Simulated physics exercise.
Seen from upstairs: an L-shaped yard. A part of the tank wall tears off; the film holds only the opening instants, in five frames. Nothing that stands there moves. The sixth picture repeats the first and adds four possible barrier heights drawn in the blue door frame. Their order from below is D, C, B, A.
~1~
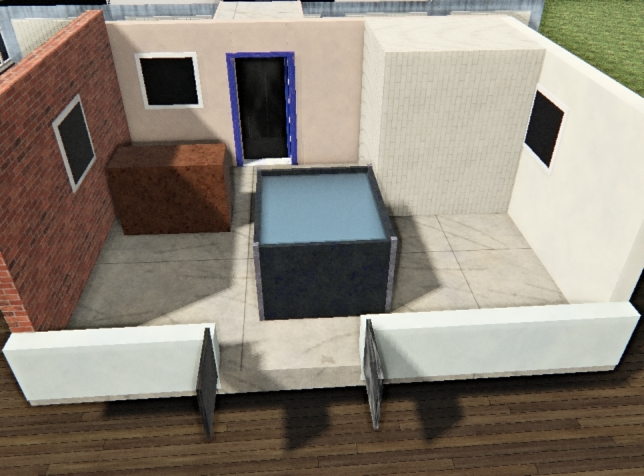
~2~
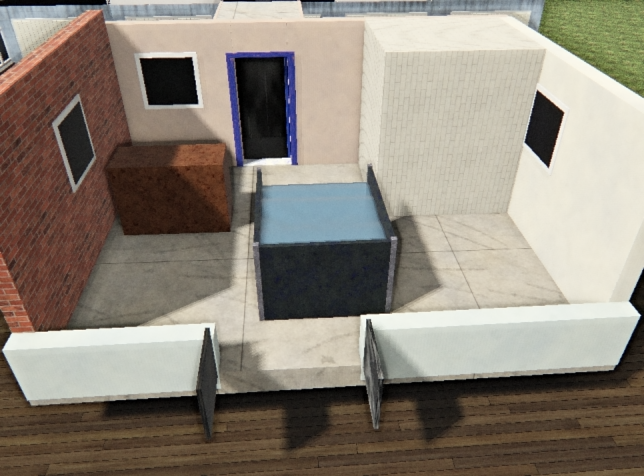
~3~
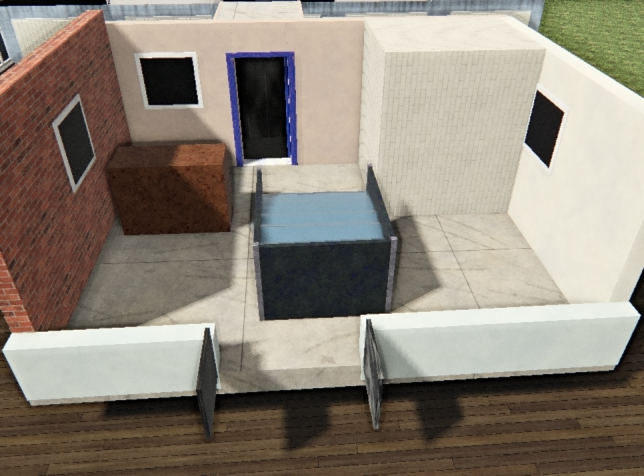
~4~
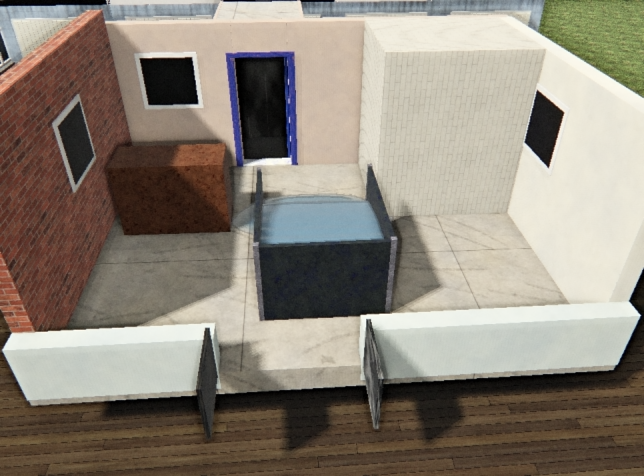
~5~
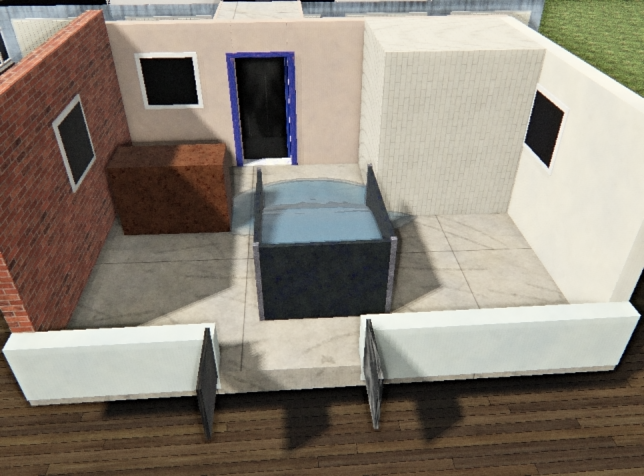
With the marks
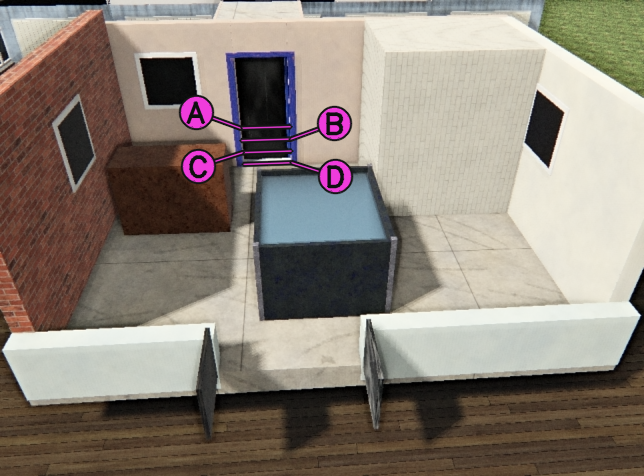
In an L-shaped yard seen from above, the back side of a dark tank was suddenly gone, and the blue water inside sank a little and spread out behind it toward the blue-framed doorway.
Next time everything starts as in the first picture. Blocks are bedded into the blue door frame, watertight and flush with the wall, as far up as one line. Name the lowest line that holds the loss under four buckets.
Choose B.
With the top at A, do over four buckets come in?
No, that is safe.
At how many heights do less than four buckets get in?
Two of them.
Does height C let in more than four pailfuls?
Yes.
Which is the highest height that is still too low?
C it is.
In magenta, A at (265, 127); B at (266, 139); C at (267, 151); D at (267, 163); from the bottom up D, C, B, A.
Choosing A, nothing gets over.
Choosing B, a splash gets over, under a bucket.
Choosing C, some 15 bucketfuls get in.
Choosing D, dozens of bucketfuls pour in.
